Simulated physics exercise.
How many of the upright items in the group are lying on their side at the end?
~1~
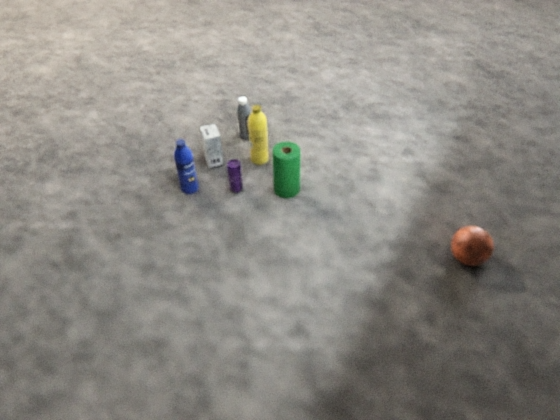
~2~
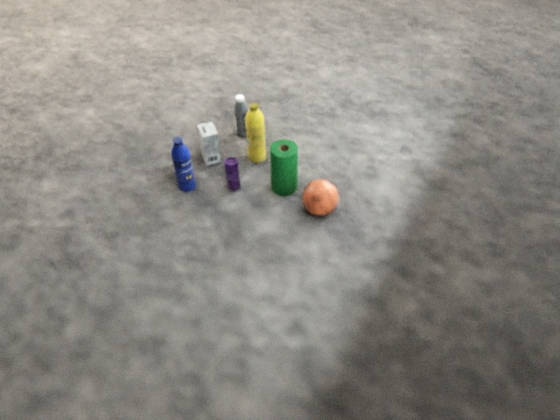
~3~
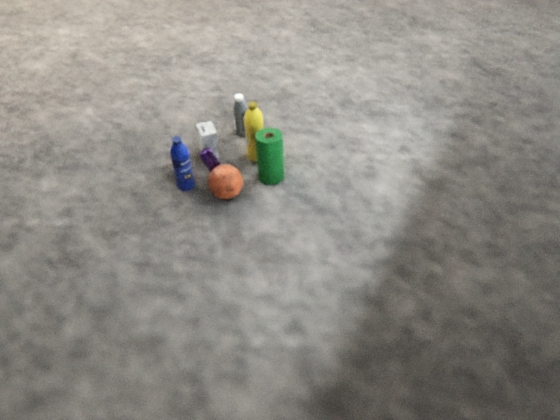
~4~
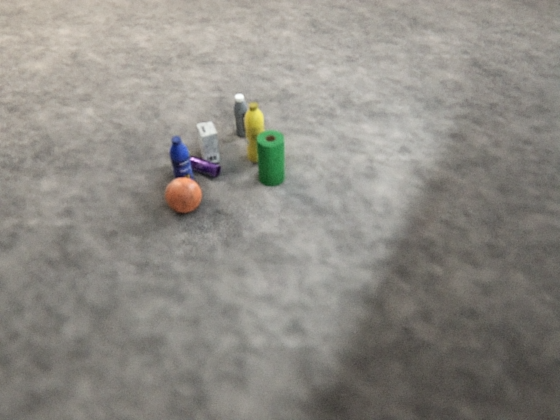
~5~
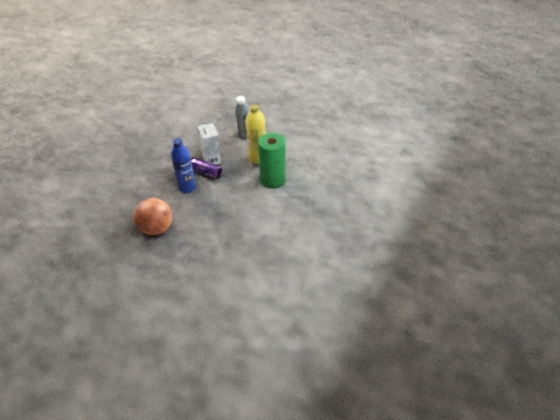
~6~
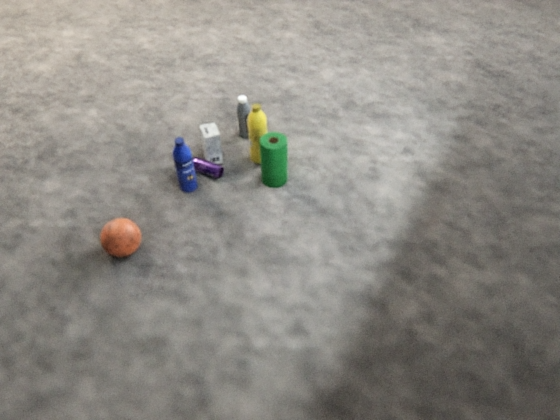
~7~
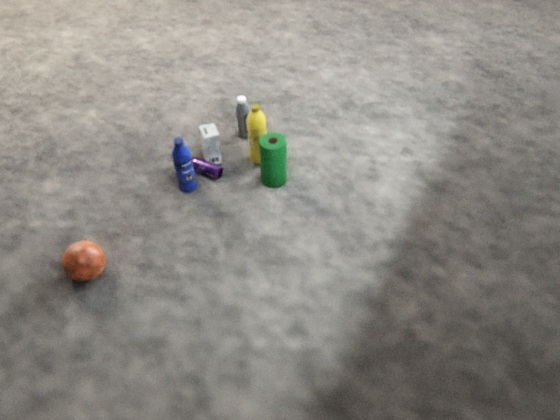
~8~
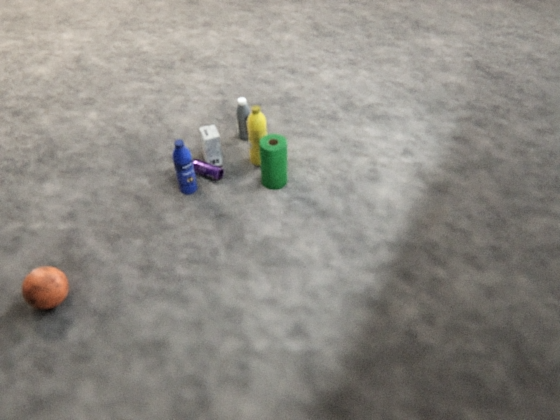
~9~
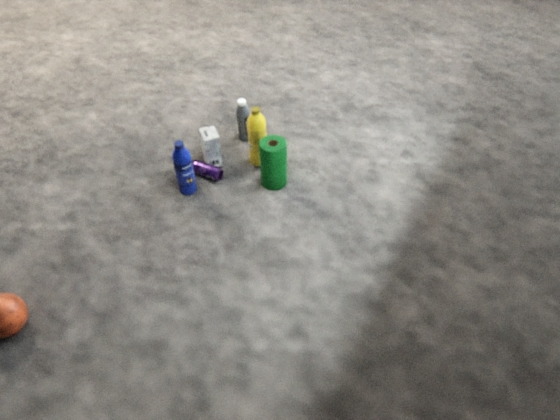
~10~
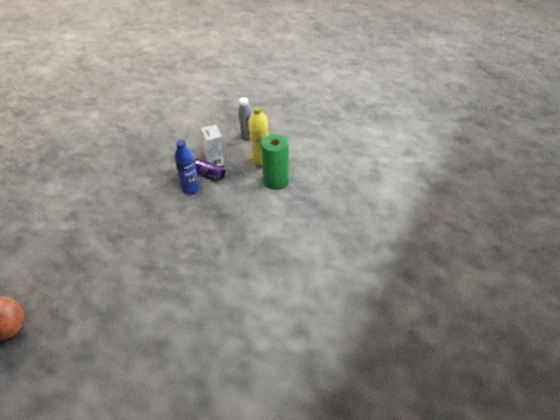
One item is lying on its side at the end, the purple can, while the green roll, the carton and the bottles are still standing.
